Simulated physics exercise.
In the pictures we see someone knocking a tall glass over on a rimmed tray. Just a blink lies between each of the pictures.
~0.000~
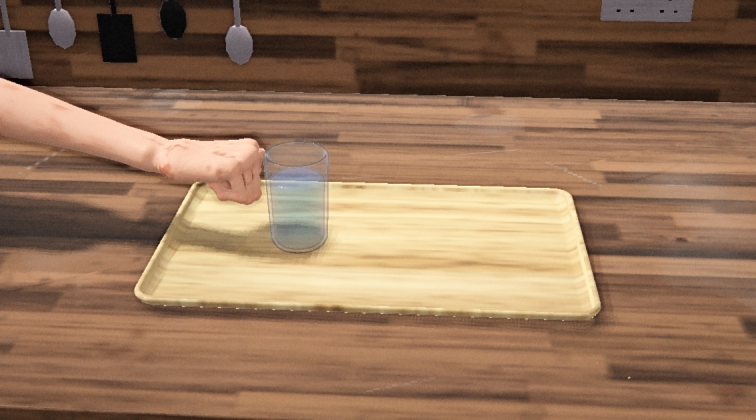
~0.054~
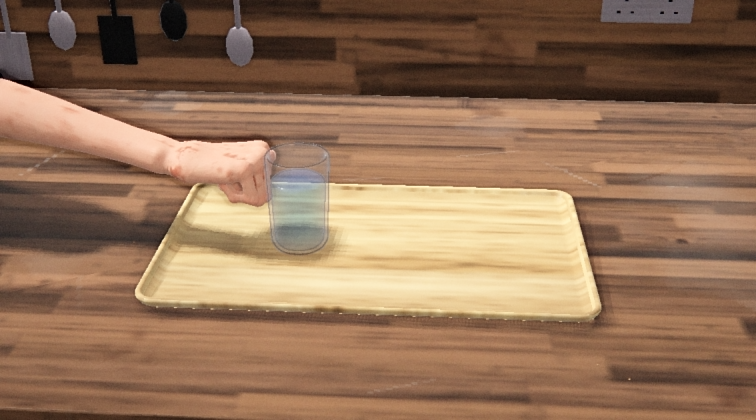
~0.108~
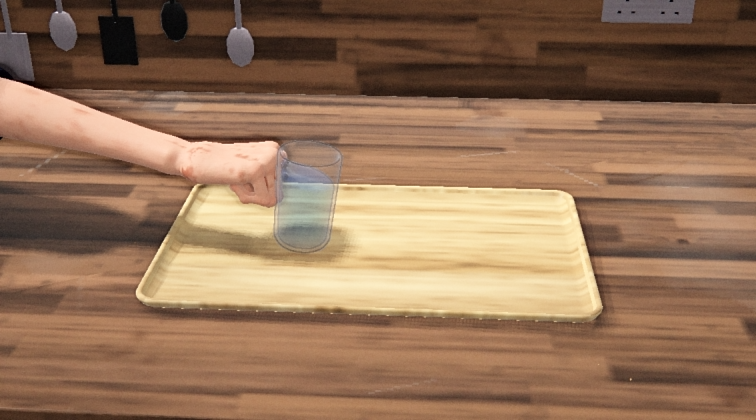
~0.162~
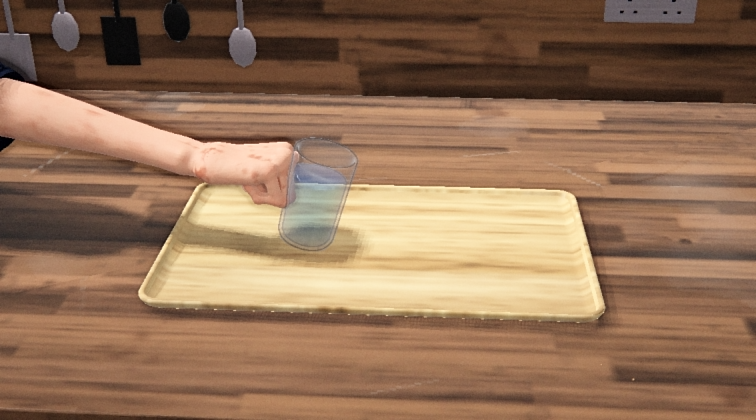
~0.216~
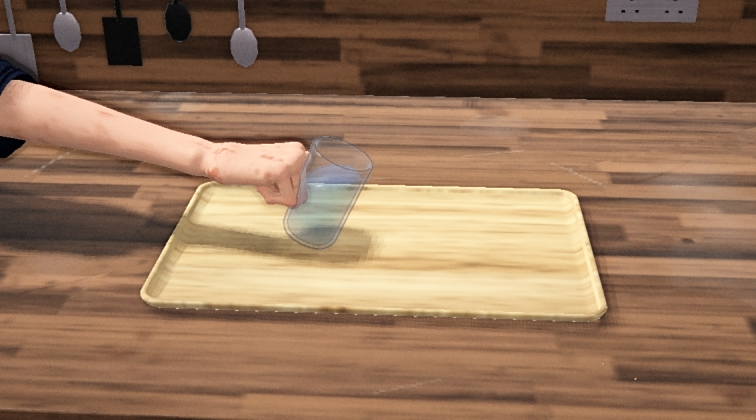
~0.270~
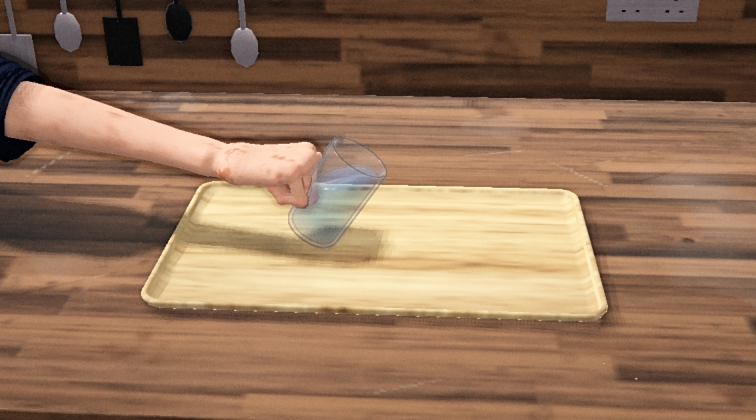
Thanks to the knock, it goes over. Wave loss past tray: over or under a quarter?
Over.
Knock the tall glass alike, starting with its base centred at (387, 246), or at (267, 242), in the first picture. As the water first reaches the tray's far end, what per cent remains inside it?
85 % and 45 %.
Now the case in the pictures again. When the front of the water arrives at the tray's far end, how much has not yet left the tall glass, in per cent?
55 per cent.
A moment on, the tall glass lies on its side and 100 per cent is in the glass, 0 on the tray and 0 above or beyond its rim.
Next, the tall glass lies on its side and 61 per cent is in the glass, 32 on the tray and 7 above or beyond its rim.
Then the tall glass lies on its side and 34 per cent is in the glass, 48 on the tray and 18 above or beyond its rim.
Later the tall glass lies on its side and 18 per cent is in the glass, 36 on the tray and 46 above or beyond its rim.
Finally, 54 per cent is held by tray and glass, 46 is off the tray.
